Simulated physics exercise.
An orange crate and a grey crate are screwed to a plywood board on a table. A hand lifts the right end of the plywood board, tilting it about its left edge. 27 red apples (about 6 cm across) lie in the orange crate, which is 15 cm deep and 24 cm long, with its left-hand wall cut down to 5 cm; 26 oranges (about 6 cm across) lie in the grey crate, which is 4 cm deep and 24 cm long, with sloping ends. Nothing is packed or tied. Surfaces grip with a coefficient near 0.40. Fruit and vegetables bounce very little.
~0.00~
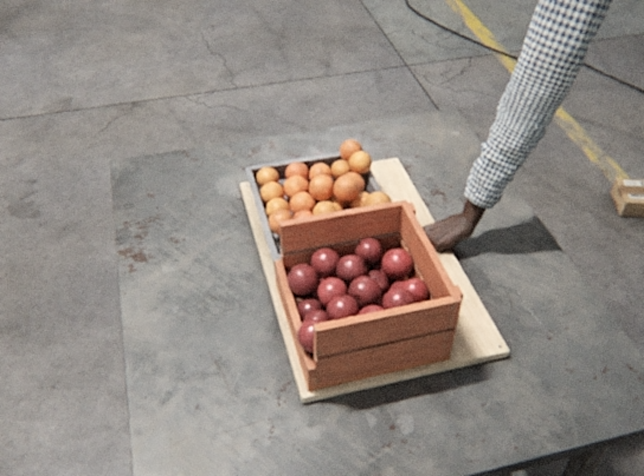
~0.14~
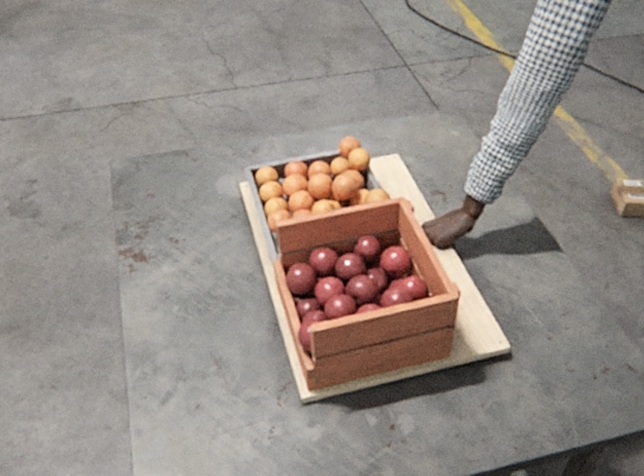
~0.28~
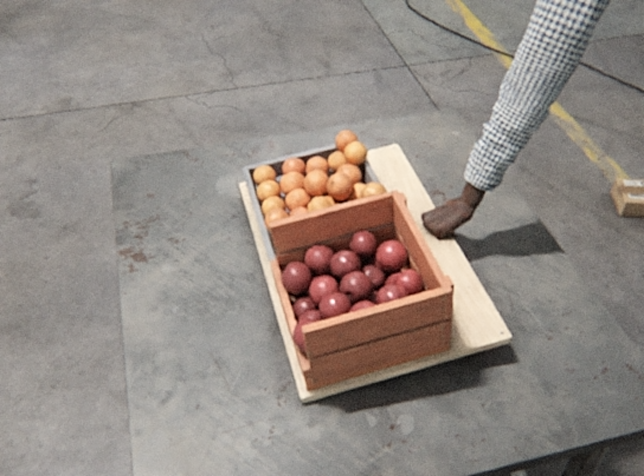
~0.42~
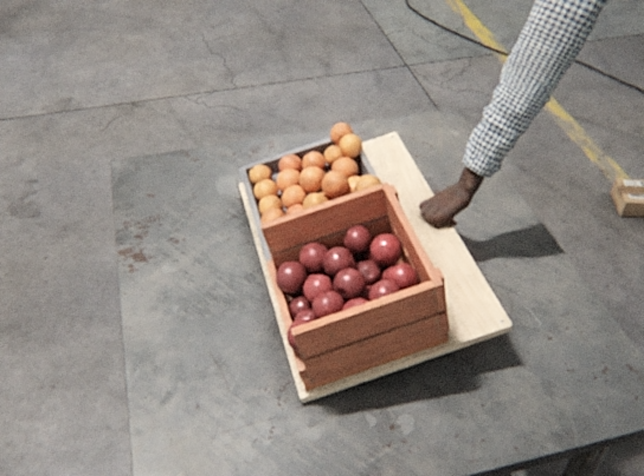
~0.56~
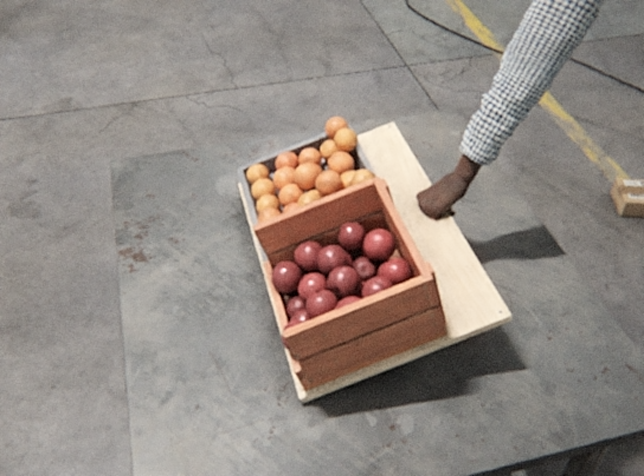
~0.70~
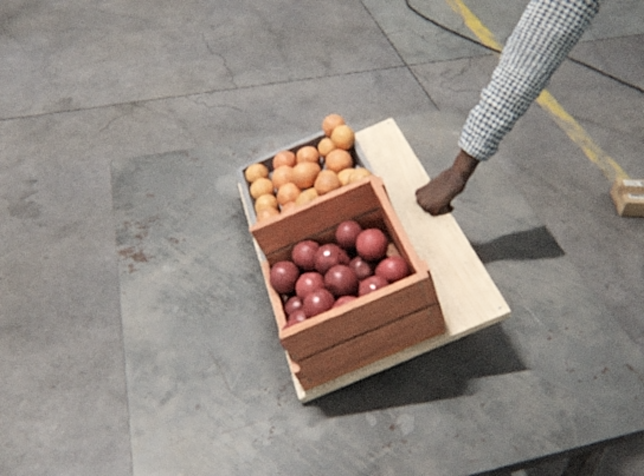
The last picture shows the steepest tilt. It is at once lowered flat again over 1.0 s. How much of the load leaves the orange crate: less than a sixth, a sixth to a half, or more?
Out of the orange crate go under a sixth of the red apples.
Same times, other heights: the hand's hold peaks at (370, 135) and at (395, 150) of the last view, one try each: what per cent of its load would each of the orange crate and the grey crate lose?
Orange crate 50 then 40, grey crate 20 then 10 per cent.
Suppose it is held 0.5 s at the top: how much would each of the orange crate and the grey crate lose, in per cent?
Then orange crate 0, grey crate 0 per cent.
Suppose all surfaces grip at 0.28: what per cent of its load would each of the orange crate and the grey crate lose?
In that case orange crate 0, grey crate 0 per cent.
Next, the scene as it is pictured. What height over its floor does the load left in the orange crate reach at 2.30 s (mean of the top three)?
Roughly 11 cm high.
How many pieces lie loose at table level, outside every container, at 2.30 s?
About 0.
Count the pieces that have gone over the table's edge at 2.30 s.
Some 0 pieces.
After 0.96 s, tilt 15°; 0 of 27 out of the orange crate and 0 of 26 out of the grey crate.
After 1.28 s, tilt 7°; 0 of 27 out of the orange crate and 0 of 26 out of the grey crate.
After 1.73 s, tilt 0°; 0 of 27 out of the orange crate and 0 of 26 out of the grey crate.
Final count (at 2.30 s), 0 of 27 out of the orange crate and 0 of 26 out of the grey crate. Asked share, 0 of 27, 0 per cent.
